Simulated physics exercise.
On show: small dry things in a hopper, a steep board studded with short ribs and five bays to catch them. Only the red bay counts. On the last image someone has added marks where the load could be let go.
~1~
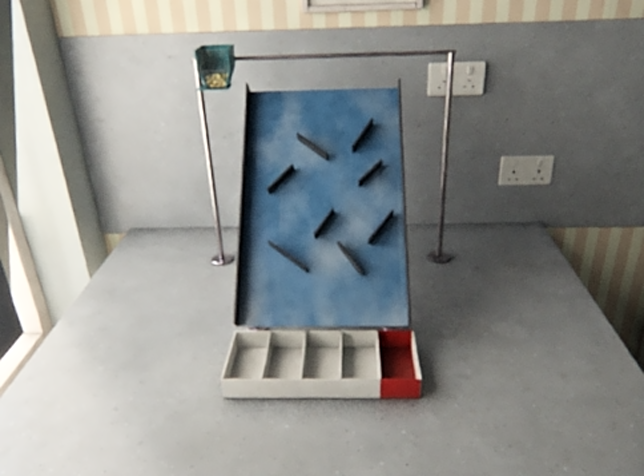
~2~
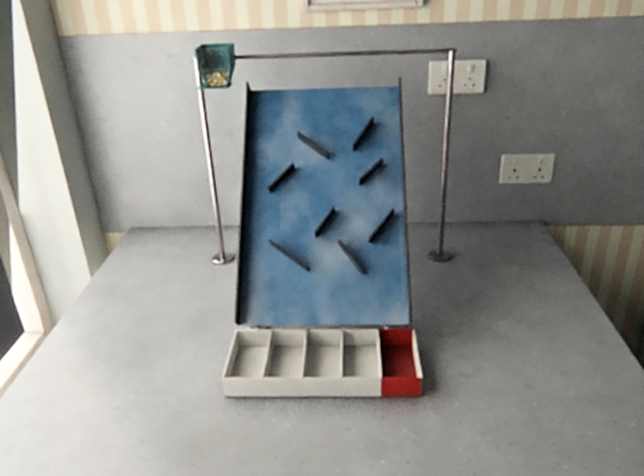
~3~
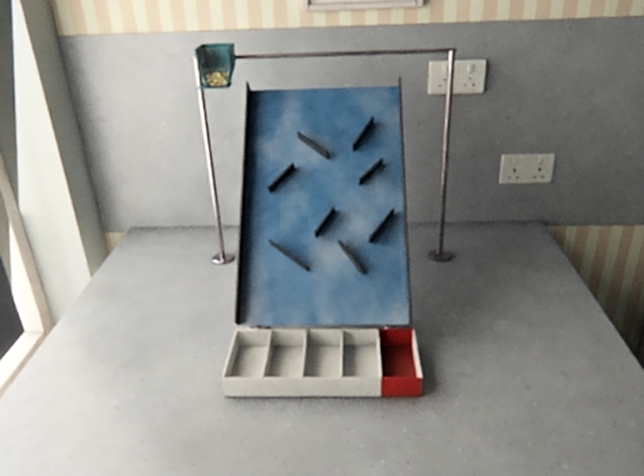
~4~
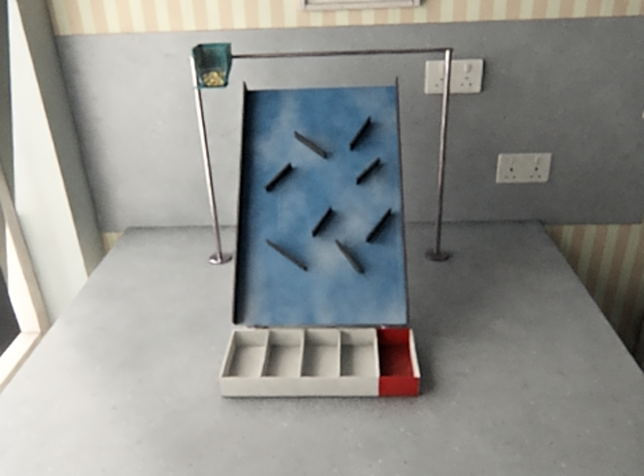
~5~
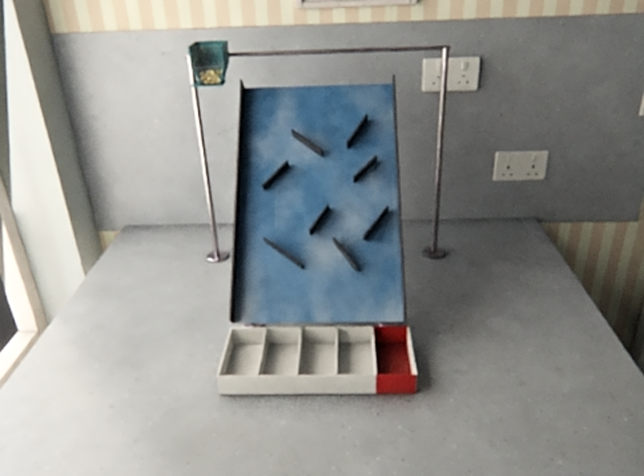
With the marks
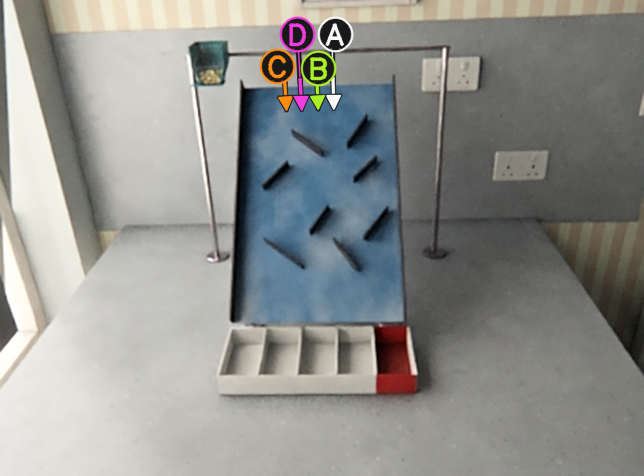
A grey tabletop against a grey wall with striped wallpaper and white sockets is seen from the front, slightly above. A small green hopper holding yellowish bits hangs at the upper left of a metal frame, behind a steep blue board with dark slanted ribs, above four pale bays and a red one at right. Nothing on the table moves; only the camera drifts very slightly.
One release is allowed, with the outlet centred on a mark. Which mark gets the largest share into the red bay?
The answer is mark B.
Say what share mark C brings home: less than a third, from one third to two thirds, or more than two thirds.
It is less than a third.
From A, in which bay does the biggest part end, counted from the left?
The fifth.
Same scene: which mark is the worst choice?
It is C.
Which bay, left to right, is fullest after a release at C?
It is the first one.
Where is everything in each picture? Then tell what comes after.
In the first frame, hopper near (220, 80), soya beans, door shut.
In the second frame, ribs (298, 132) to (327, 153), (353, 145) to (373, 116), (268, 188) to (293, 163).
In the third frame, ribs (359, 180) to (382, 158), (315, 233) to (334, 206), (370, 238) to (393, 208).
In the fourth frame, ribs (266, 239) to (305, 267), (336, 239) to (360, 270).
In the fifth frame, red bay near (396, 383), number 5 of 5 from the left.
On the marked copy, mark A meets the board at (333, 104); mark B meets the board at (318, 104); mark C meets the board at (286, 105); mark D meets the board at (301, 105).
For mark A, close to two thirds in the red bay, close to a third in other bays, only a few outside the box.
For mark B, the bulk in the red bay, a small share in other bays.
For mark C, close to a quarter in the red bay, close to two thirds in other bays, a small share outside the box.
For mark D, close to two thirds in the red bay, close to a third in other bays, only a few outside the box.
